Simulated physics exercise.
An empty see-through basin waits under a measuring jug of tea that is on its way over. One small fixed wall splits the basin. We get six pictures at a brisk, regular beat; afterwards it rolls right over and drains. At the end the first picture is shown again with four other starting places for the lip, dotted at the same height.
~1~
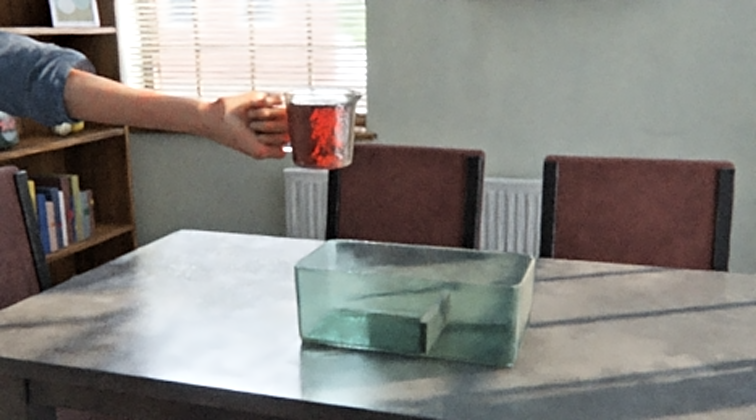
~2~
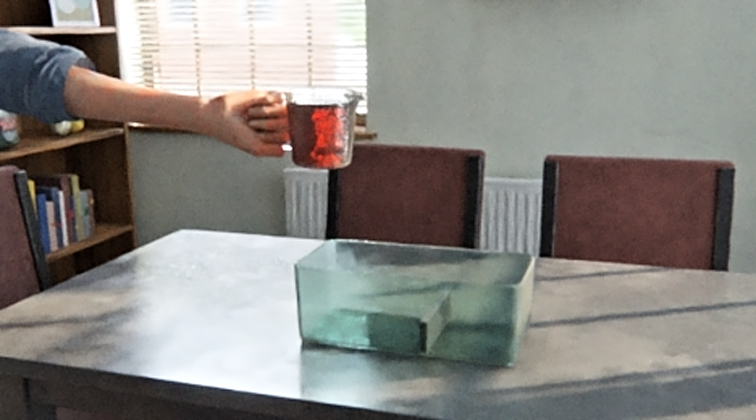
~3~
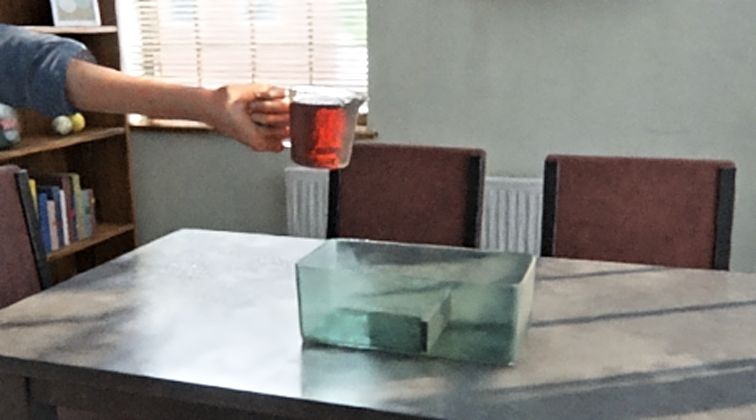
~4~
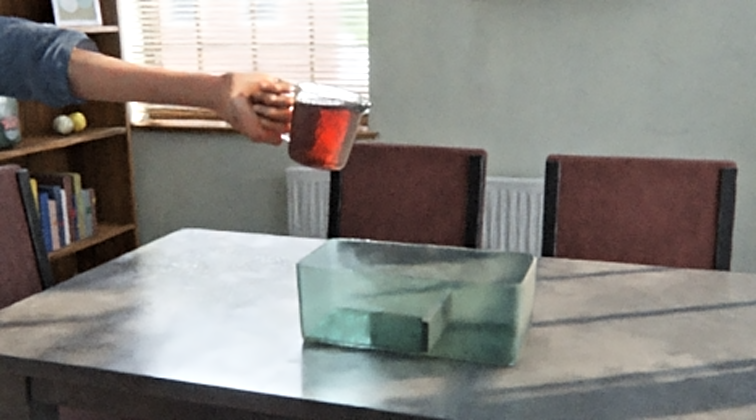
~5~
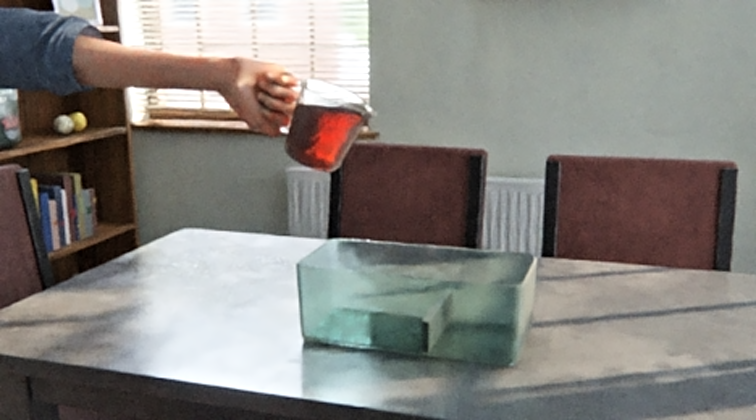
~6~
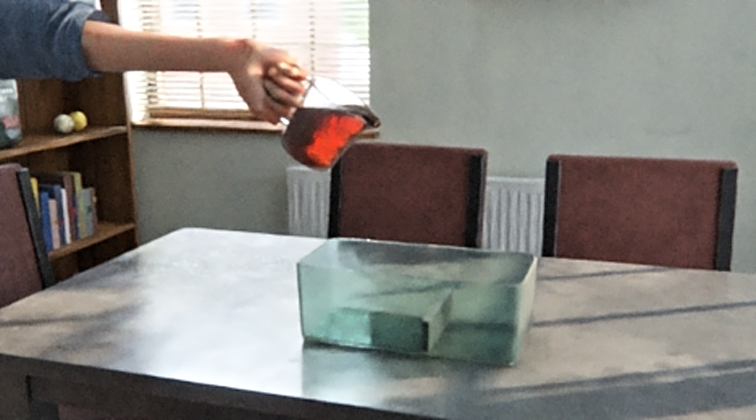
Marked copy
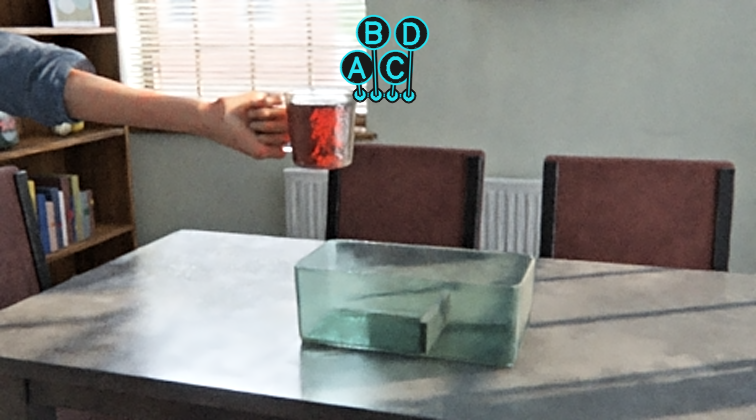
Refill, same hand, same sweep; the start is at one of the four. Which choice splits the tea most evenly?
Choose C.
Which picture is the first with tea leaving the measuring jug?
Picture 6.
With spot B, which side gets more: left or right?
The left one.
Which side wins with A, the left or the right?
The left side.
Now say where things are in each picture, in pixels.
In the first picture, upright, lip at (363, 94); basin from (300, 339) to (518, 365); top of the wall at (436, 305); nothing has left yet.
In the second picture, upright, lip at (364, 95); nothing has left yet.
In the third picture, tipped about 6°, lip at (367, 99); nothing has left yet.
In the fourth picture, tipped about 14°, lip at (371, 106); nothing has left yet.
In the fifth picture, tipped about 24°, lip at (375, 115); nothing has left yet.
In the sixth picture, tipped about 36°, lip at (377, 127); tea is over the lip, down to (377, 127).
In cyan, A at (360, 94); B at (376, 95); C at (392, 95); D at (408, 95).
With A, about 85 % ends left of the wall and 6 % right of it; 9 % is lost outside.
With B, about 78 % ends left of the wall and 15 % right of it; 6 % is lost outside.
With C, about 54 % ends left of the wall and 43 % right of it; 3 % is lost outside.
With D, about 18 % ends left of the wall and 77 % right of it; 5 % is lost outside.
